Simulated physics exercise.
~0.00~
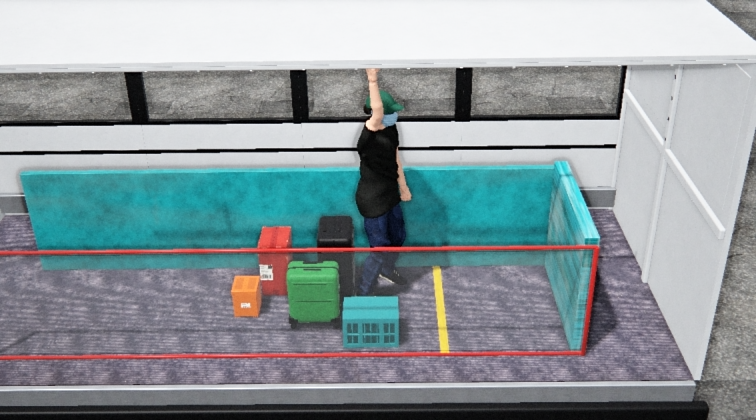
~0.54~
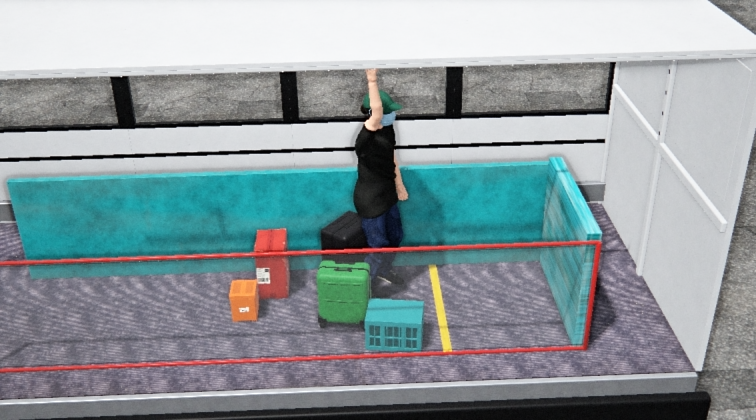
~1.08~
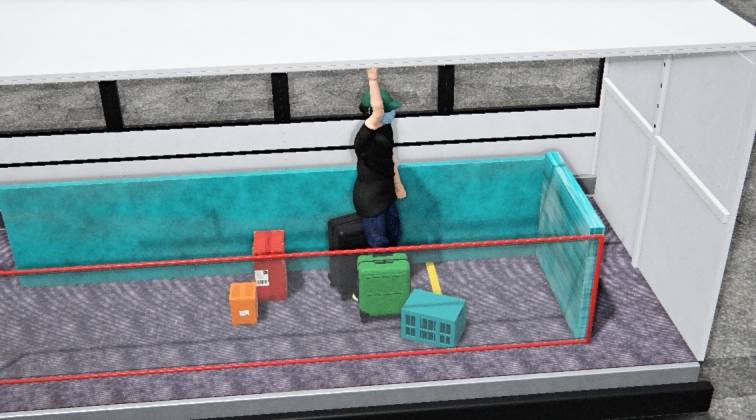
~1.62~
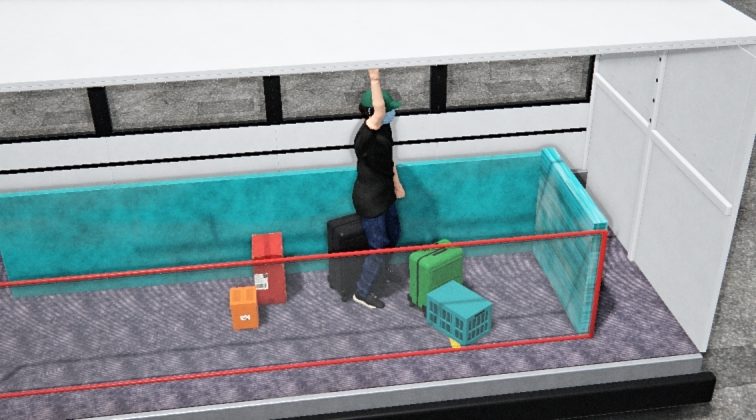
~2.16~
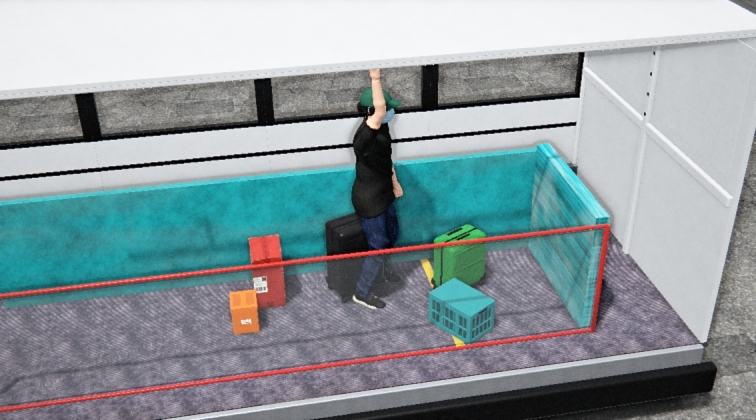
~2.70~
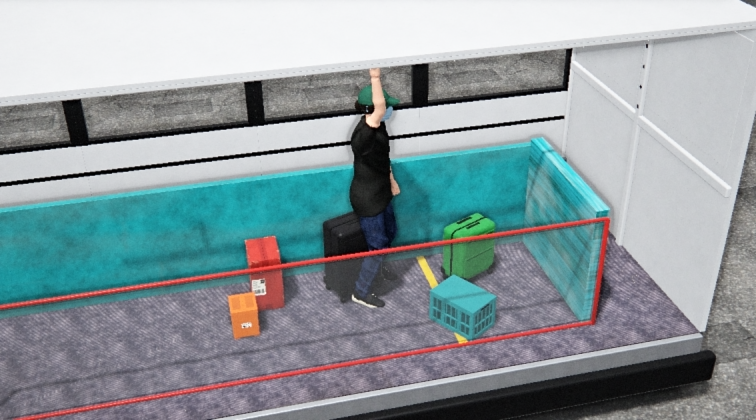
In a shuttle luggage bay, a green case and teal crate slide right past a yellow line beside a braced standing passenger.
